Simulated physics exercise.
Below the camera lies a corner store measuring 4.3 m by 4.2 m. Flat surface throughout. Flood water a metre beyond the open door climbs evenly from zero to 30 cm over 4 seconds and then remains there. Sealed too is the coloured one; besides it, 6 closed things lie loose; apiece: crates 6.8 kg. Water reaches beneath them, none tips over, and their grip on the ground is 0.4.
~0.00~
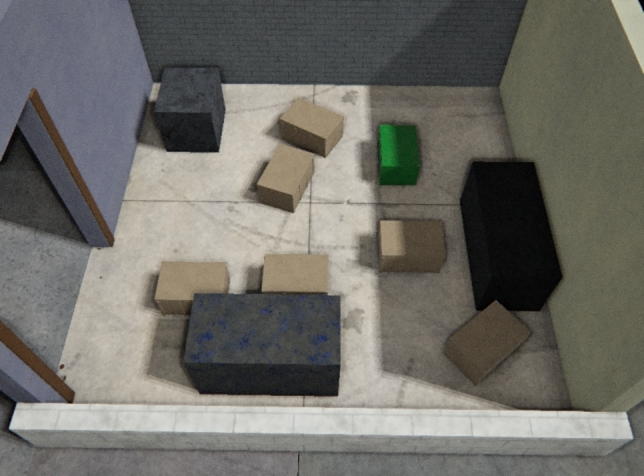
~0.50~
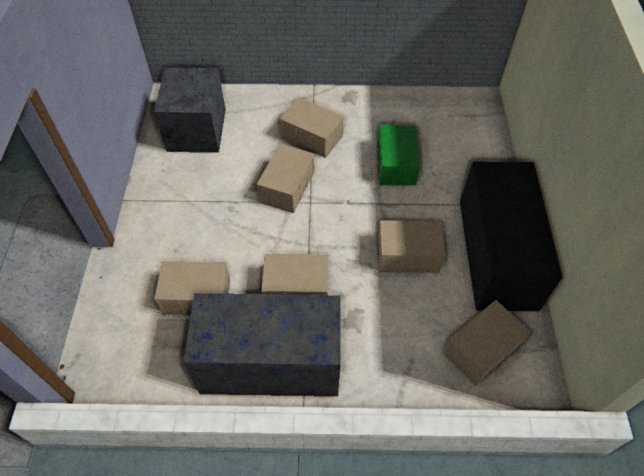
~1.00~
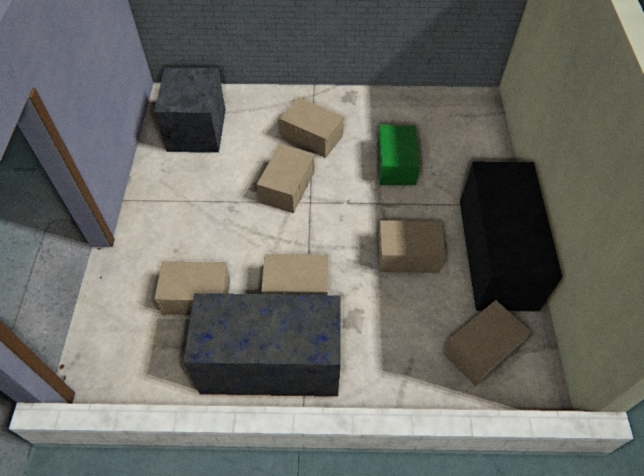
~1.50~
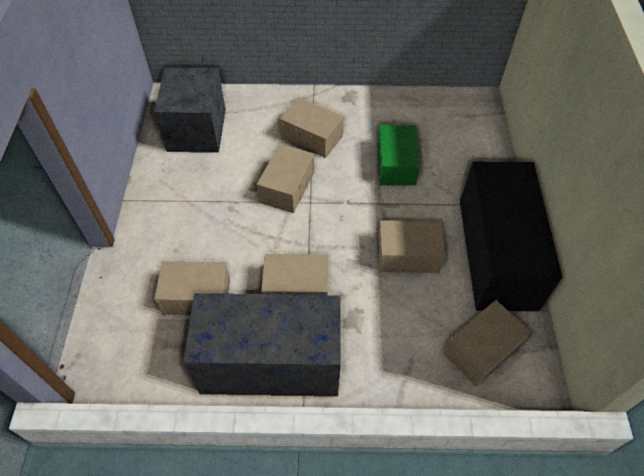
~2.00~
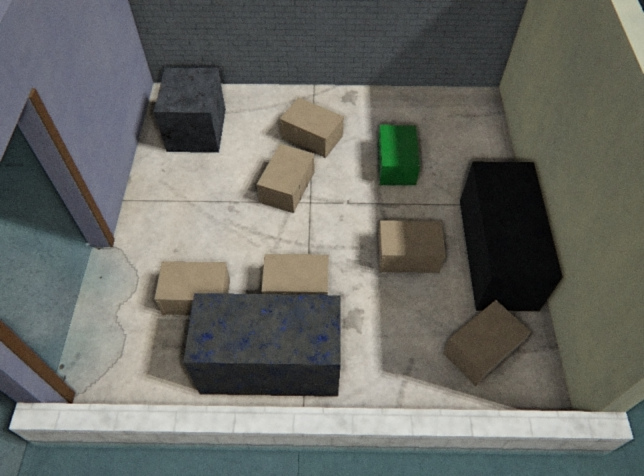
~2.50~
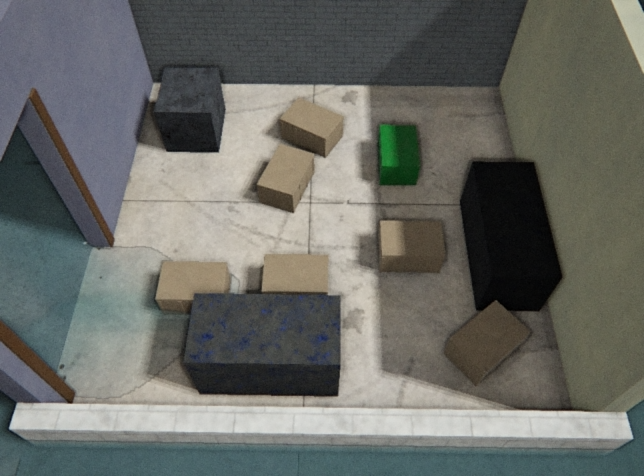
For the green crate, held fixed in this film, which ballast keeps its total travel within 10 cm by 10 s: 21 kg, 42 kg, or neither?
Neither ballast works.
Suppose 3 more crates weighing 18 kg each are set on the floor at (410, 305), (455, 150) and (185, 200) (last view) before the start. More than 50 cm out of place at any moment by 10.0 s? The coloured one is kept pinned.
Taking them in order, the first is beyond the line, the second beyond the line and the third inside the line.
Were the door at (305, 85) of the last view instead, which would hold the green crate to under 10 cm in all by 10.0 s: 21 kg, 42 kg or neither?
Then only the heavier mass works.
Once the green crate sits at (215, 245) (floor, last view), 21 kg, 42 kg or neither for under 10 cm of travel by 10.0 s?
Note: None OK.
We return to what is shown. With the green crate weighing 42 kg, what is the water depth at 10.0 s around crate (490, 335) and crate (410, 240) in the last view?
First roughly 14 cm, second roughly 21 cm.
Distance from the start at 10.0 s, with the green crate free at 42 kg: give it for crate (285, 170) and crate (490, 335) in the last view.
Respectively 120 and 60 cm.
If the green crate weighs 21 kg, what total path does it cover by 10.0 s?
About 200 cm altogether.
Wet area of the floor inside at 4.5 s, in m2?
8.0 m2.
After 3.5 s the green crate would be 0 cm from its start with 21 kg and 0 cm from its start with 42 kg; 0 cm of water round it then.
After 4.5 s the green crate would be 0 cm from its start with 21 kg and 0 cm from its start with 42 kg; 1 cm of water round it then.
After 7.0 s the green crate would be 133 cm from its start with 21 kg and 21 cm from its start with 42 kg; 8 cm of water round it then.
After 10.0 s the green crate would be 109 cm from its start with 21 kg and 91 cm from its start with 42 kg; 21 cm of water round it then.
